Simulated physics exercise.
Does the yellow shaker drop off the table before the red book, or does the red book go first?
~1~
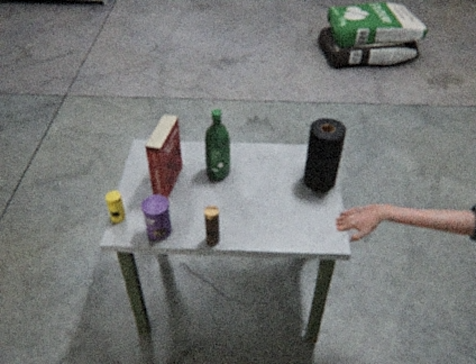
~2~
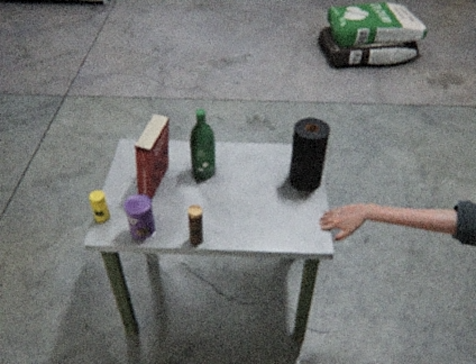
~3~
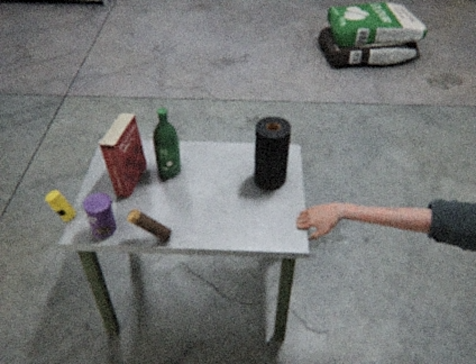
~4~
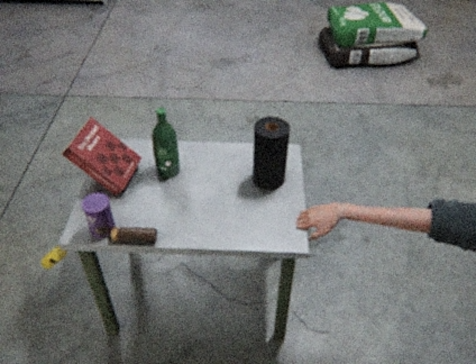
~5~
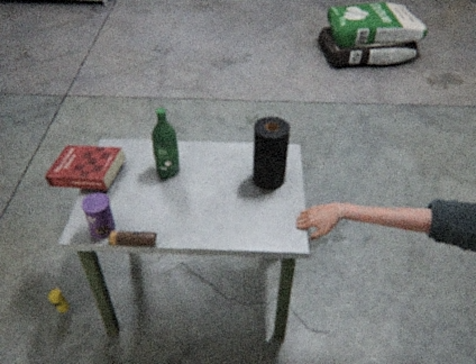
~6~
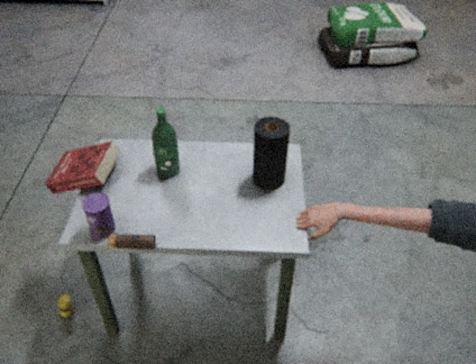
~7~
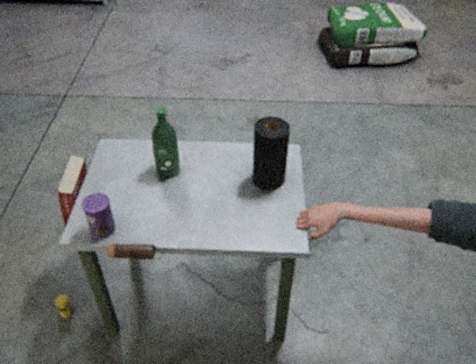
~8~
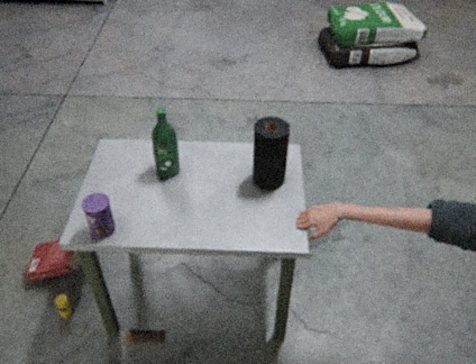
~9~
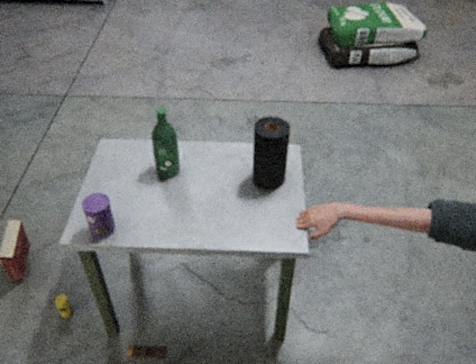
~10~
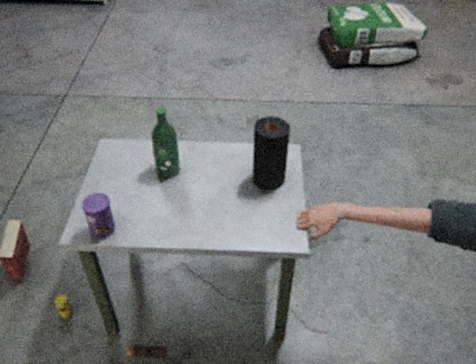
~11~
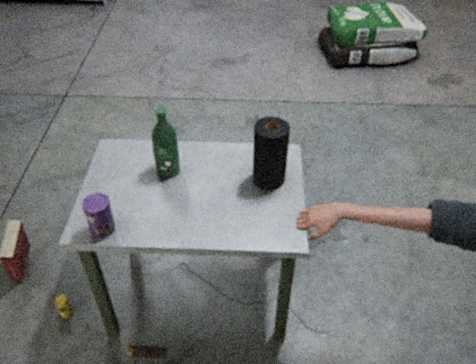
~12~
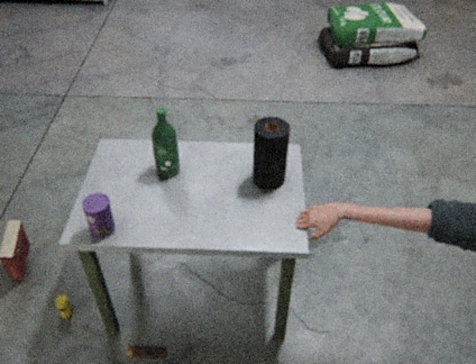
The yellow shaker goes first, tipping off the left side while the red book is still toppling on the table.
